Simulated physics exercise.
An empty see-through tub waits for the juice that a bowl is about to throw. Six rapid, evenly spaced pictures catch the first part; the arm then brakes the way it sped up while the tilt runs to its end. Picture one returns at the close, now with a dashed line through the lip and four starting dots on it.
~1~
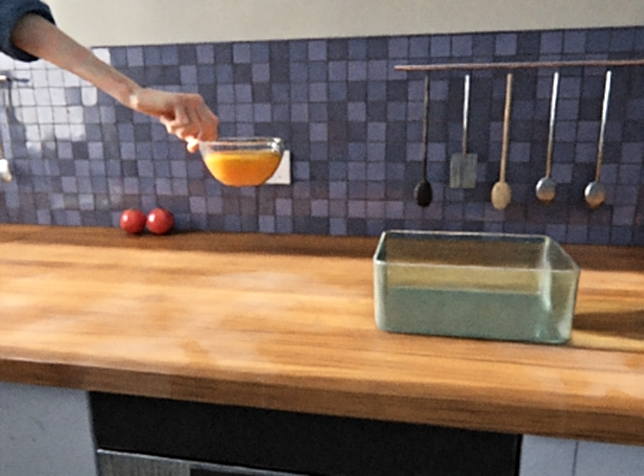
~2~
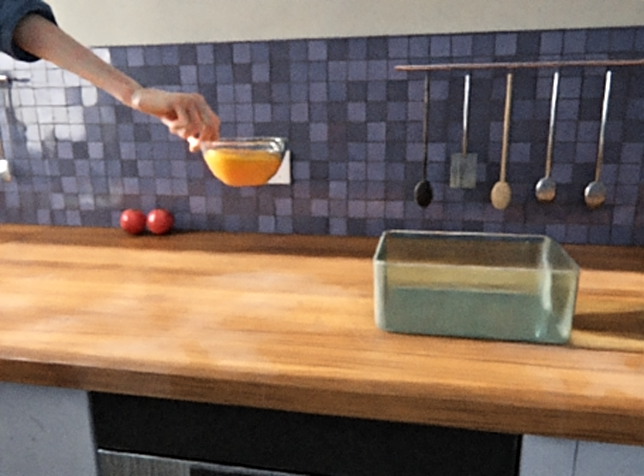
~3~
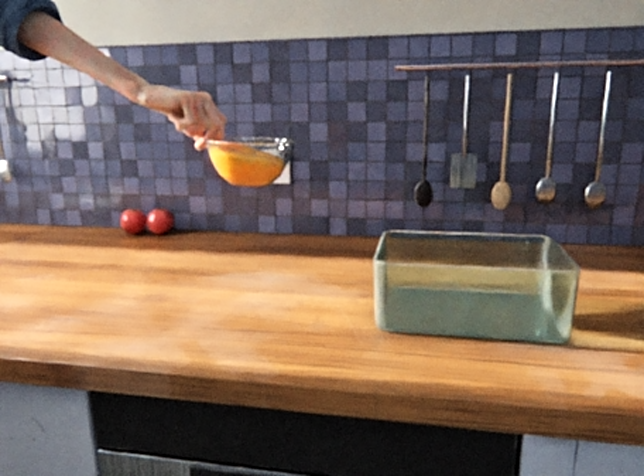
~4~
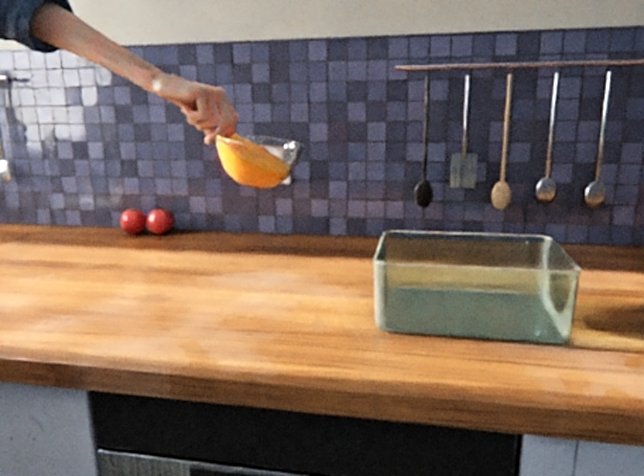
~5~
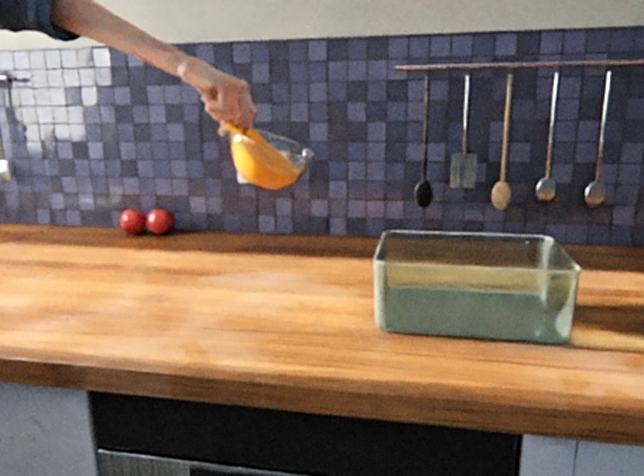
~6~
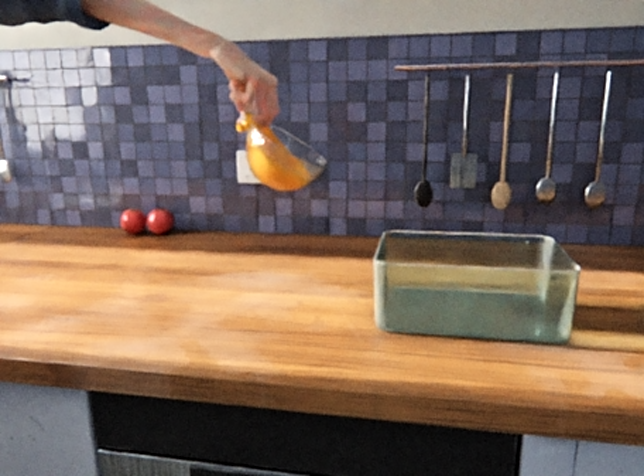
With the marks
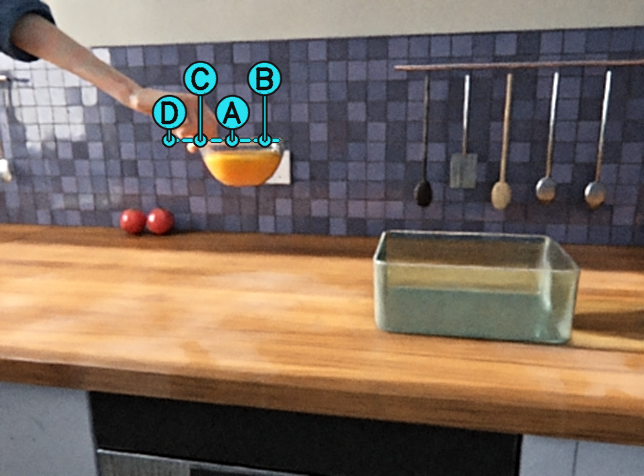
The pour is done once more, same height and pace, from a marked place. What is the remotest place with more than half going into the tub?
B.
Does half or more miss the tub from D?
Yes, it does.
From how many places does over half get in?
One of them.
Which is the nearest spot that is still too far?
The answer is A.
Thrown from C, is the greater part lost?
Yes, that goes wrong.
On the marked copy, A at (232, 140); B at (264, 140); C at (200, 140); D at (169, 140).
For spot A, about 11 % lands in the tub, 85 % falls short and 5 % goes beside or beyond.
For spot B, about 71 % lands in the tub, 19 % falls short and 9 % goes beside or beyond.
For spot C, about 0 % lands in the tub, 96 % falls short and 4 % goes beside or beyond.
For spot D, about 0 % lands in the tub, 100 % falls short.
